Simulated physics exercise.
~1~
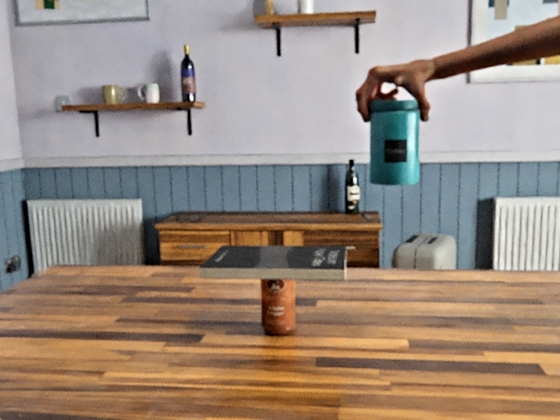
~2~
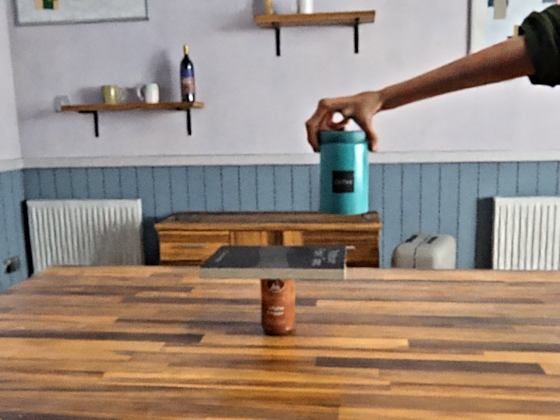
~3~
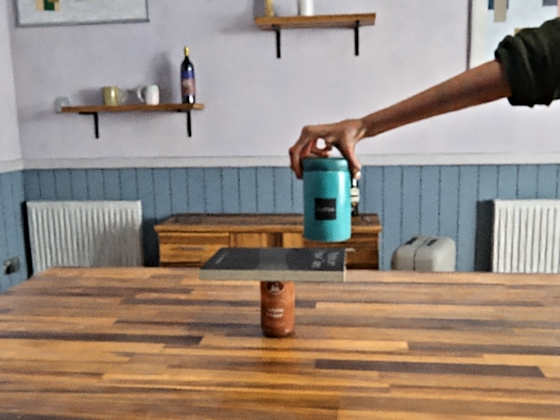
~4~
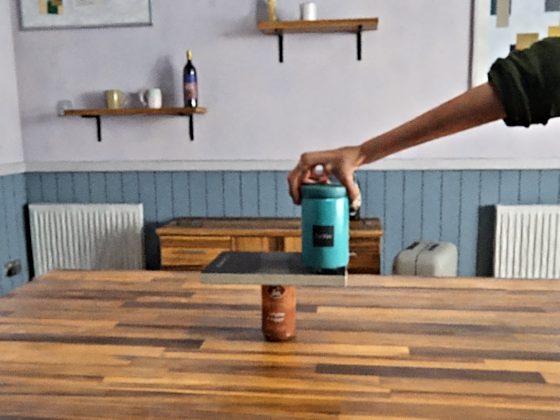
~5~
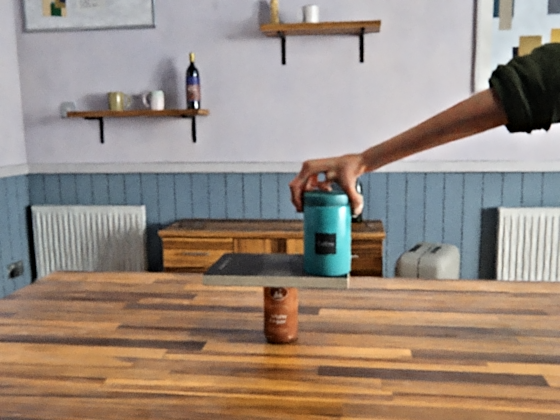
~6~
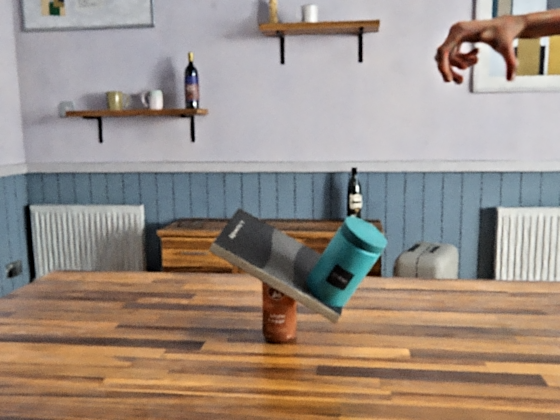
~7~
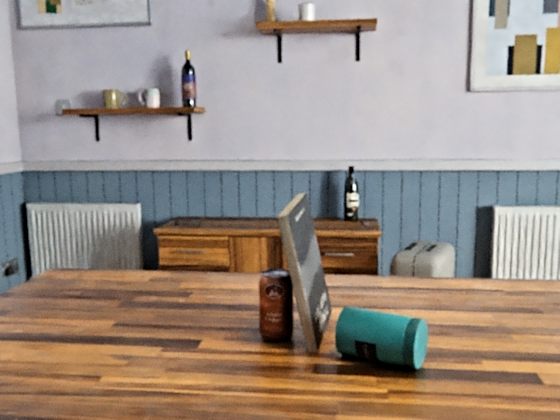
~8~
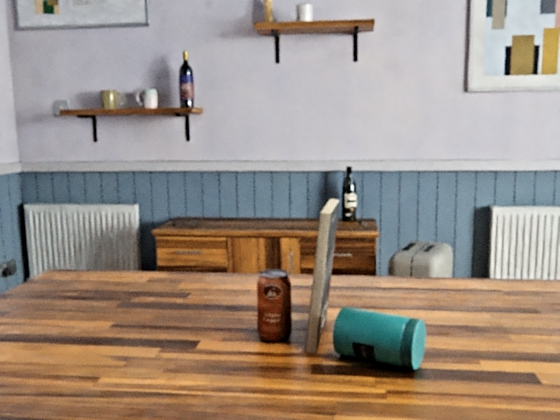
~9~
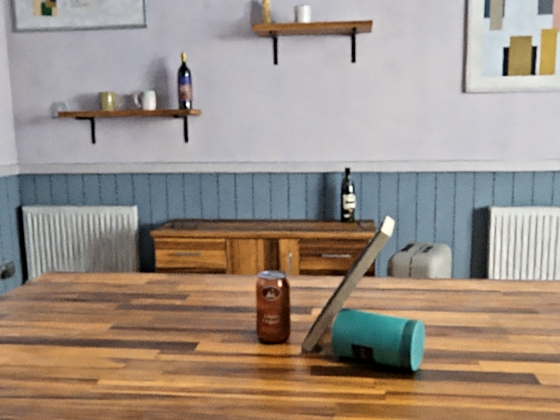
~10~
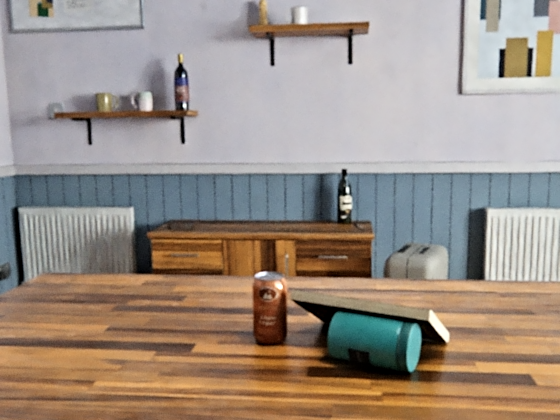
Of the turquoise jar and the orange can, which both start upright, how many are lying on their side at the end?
One of them is lying on its side, the turquoise jar. The orange can is still standing.
